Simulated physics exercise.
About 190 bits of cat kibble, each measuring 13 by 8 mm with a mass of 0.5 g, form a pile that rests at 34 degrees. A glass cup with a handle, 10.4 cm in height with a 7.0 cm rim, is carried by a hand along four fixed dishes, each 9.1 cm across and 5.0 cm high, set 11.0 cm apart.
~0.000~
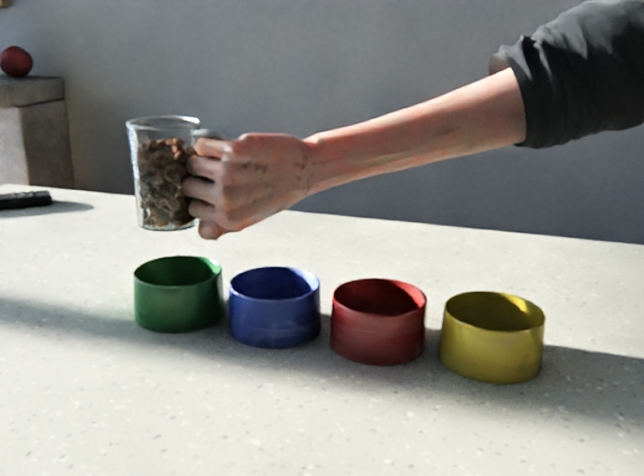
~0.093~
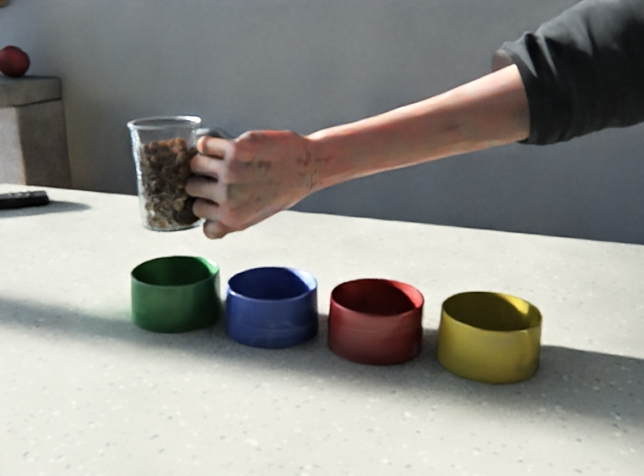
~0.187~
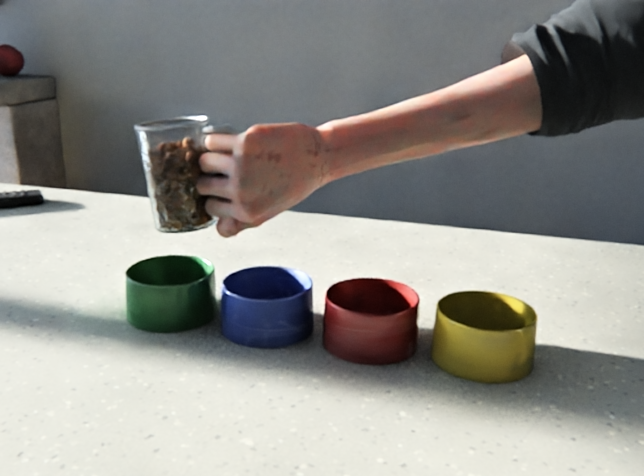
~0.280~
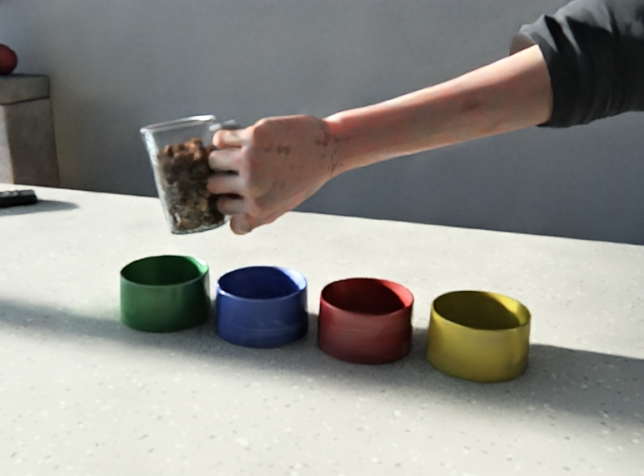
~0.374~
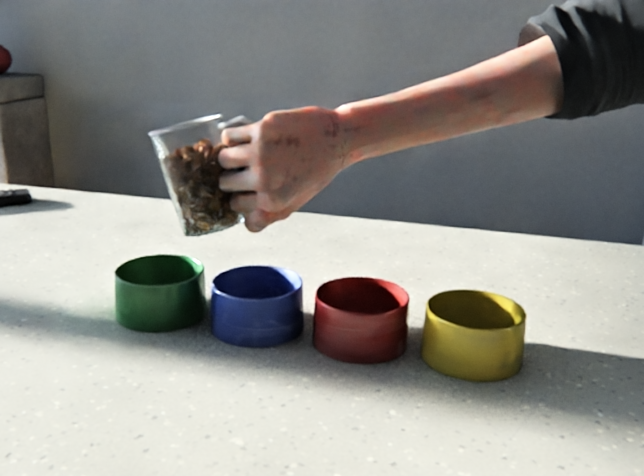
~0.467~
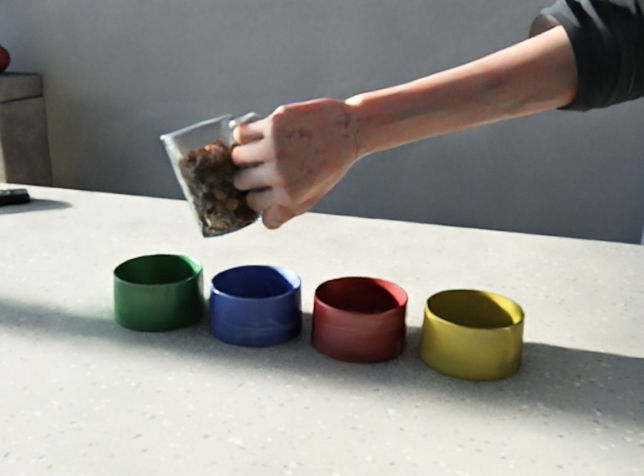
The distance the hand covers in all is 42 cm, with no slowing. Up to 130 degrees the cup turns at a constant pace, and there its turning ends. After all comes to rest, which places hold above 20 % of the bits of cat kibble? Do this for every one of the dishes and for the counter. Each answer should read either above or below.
Red - below, blue - below, green - below, yellow - above, counter - below.
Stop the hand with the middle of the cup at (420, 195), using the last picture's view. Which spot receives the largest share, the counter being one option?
The biggest share ends at red.
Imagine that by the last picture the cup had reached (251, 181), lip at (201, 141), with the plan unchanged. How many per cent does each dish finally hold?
Per cent kept: Red 0, blue 0, green 0, yellow 100.
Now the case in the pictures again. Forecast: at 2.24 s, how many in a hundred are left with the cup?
That would be some 100 per cent.
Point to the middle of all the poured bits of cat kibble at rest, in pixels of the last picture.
Once everything settles, the centre is around (476, 331).
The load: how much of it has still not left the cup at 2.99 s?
Around 0 in a hundred.
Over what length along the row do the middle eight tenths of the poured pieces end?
That stretch comes to around 5 cm.
After 1.53 s, tilt 70 degrees; cup holds 100 %.
Then, at 2.24 s, tilt 104 degrees; cup holds 100 %.
Then, at 2.99 s, tilt 130 degrees; cup holds 0 %, yellow 100 %.
By 3.6 s all is still; red 0 %, blue 0 %, green 0 %, yellow 95 %, counter 5 %.
